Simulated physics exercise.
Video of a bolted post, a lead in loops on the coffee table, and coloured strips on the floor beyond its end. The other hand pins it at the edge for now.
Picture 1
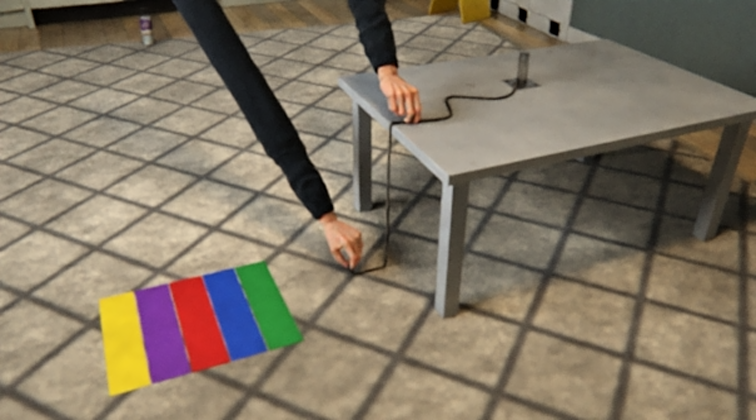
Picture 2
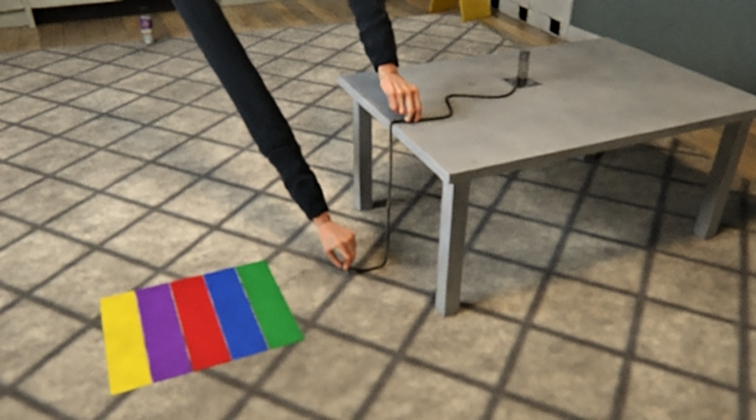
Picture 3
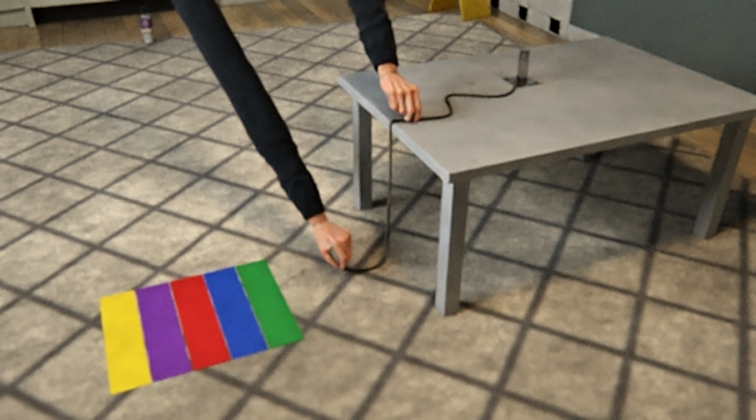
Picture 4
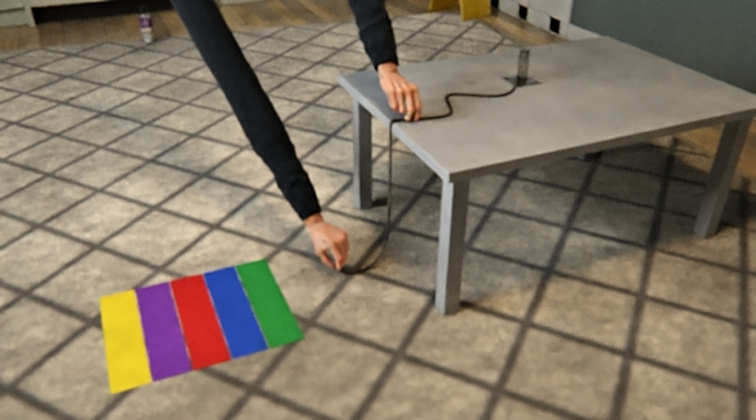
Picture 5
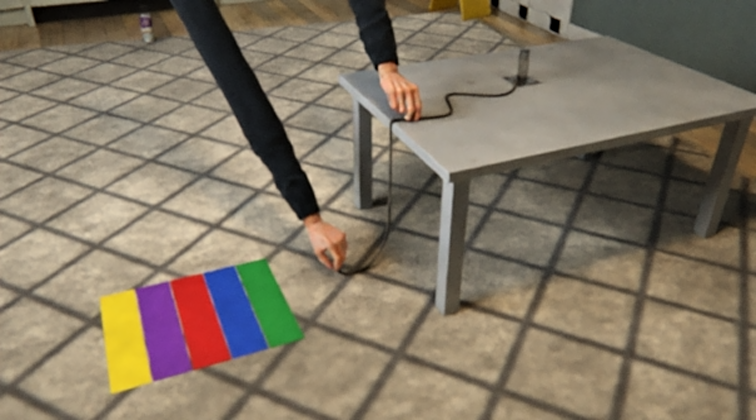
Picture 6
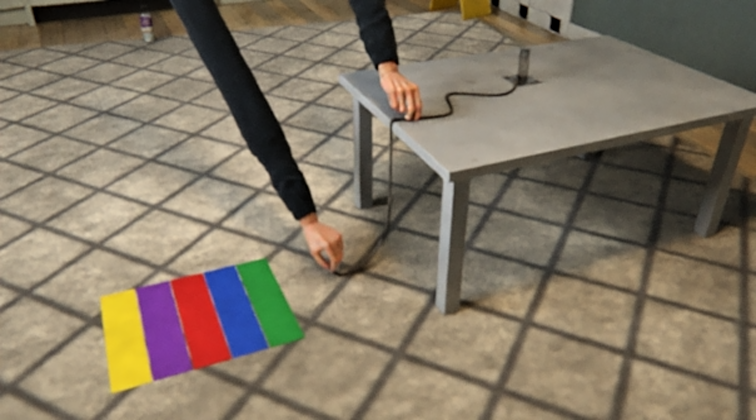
A grey coffee table stands on a pale floor crossed by dark diagonal lines, seen from above at an angle by a still camera. A dark lead loops across its top and hangs over the left edge, pinned there by one hand, with yellow, purple, red, blue and green strips at lower left. The other hand, near the floor, draws the lead's end slightly leftward.
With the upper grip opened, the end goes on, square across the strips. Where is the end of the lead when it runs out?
Above the red strip.
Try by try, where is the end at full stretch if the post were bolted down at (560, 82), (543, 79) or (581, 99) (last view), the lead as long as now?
Results per try: (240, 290); (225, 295); (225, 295).
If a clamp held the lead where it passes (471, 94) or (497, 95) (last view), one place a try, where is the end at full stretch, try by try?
Respectively (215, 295) and (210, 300).
A little later, end near (259, 286); over green.
Next, end near (221, 295); over blue.
When it is tight, end near (197, 302); over red. The end stops over the red strip.
